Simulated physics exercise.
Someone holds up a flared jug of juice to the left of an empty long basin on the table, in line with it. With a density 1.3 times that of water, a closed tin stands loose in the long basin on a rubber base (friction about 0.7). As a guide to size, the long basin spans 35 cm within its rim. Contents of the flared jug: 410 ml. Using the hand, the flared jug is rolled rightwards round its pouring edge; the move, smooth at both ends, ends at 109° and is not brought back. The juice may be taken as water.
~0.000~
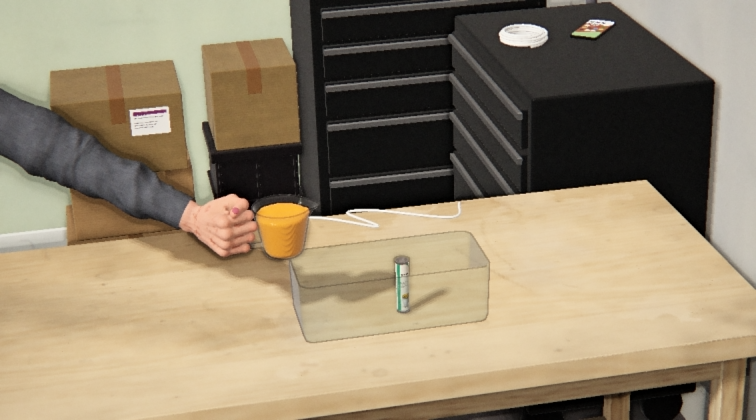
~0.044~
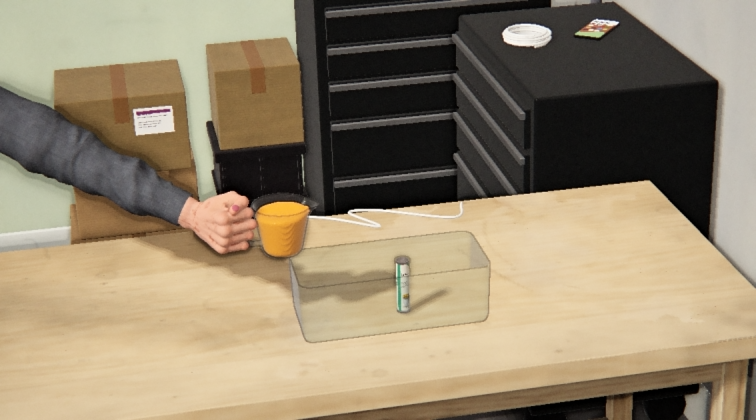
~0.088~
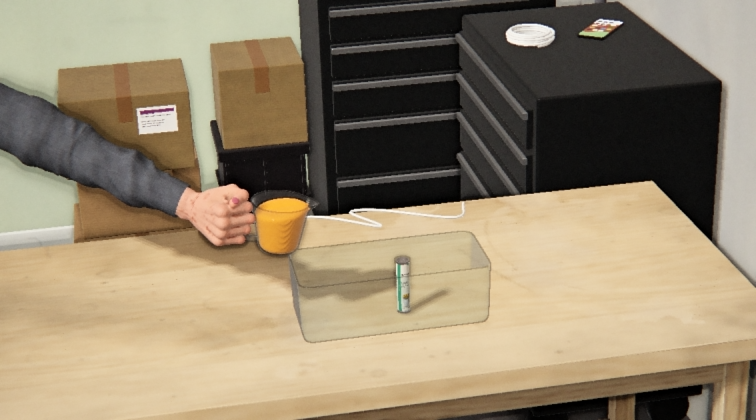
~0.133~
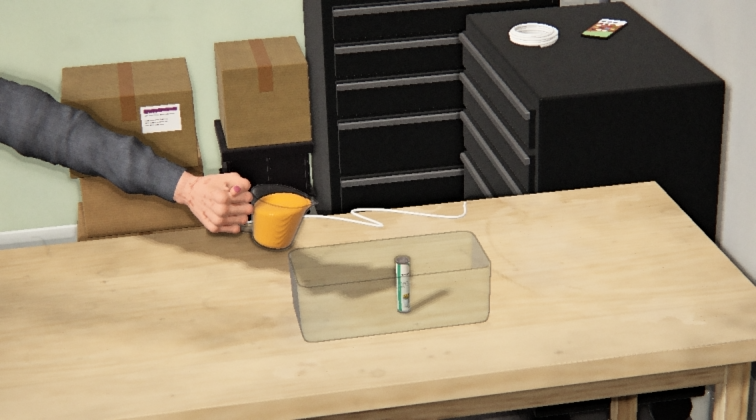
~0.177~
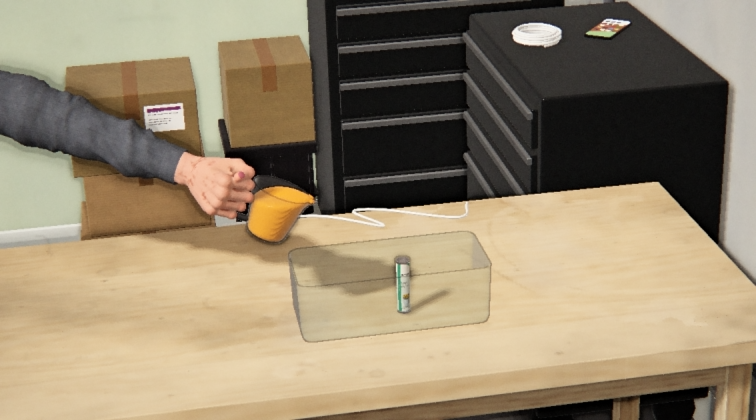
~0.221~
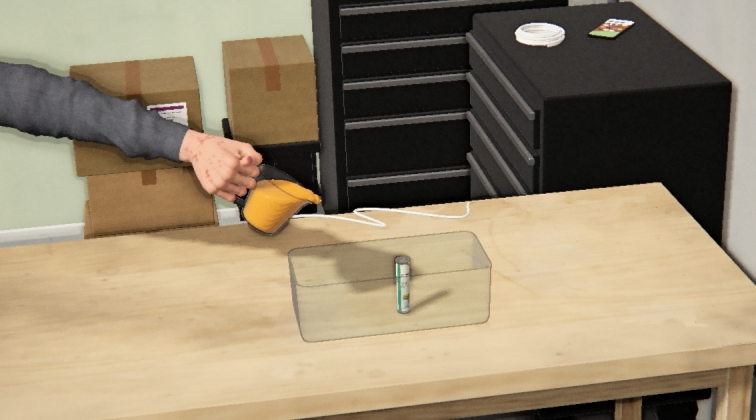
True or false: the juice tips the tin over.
True.
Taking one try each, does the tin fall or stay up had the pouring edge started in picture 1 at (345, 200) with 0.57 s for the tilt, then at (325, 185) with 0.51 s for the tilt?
In the first try it comes down; in the second it comes down.
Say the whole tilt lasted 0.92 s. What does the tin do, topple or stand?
The tin stays on its base.
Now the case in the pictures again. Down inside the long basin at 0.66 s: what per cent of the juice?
The fraction sits near 80 in a hundred.
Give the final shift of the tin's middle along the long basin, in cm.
8.5 cm.
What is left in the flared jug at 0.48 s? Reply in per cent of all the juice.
About 44 percent.
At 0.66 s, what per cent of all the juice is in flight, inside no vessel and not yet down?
Estimated airborne part: Roughly 20 per cent.
Then, 0.48 s in, the tilt is 102° and 43 per cent is still to pour; the tin stands where it began.
Then, 0.66 s in, the tilt is 109° and 1 per cent is still to pour; the tin stands 1 cm from where it began.
Then, 0.86 s in, the tilt is 109° and 0 per cent is still to pour; the tin leans 42°.
Then, 1.07 s in, the tilt is 109° and 0 per cent is still to pour; the tin lies on its side.
Finally, the tin lies on its side.
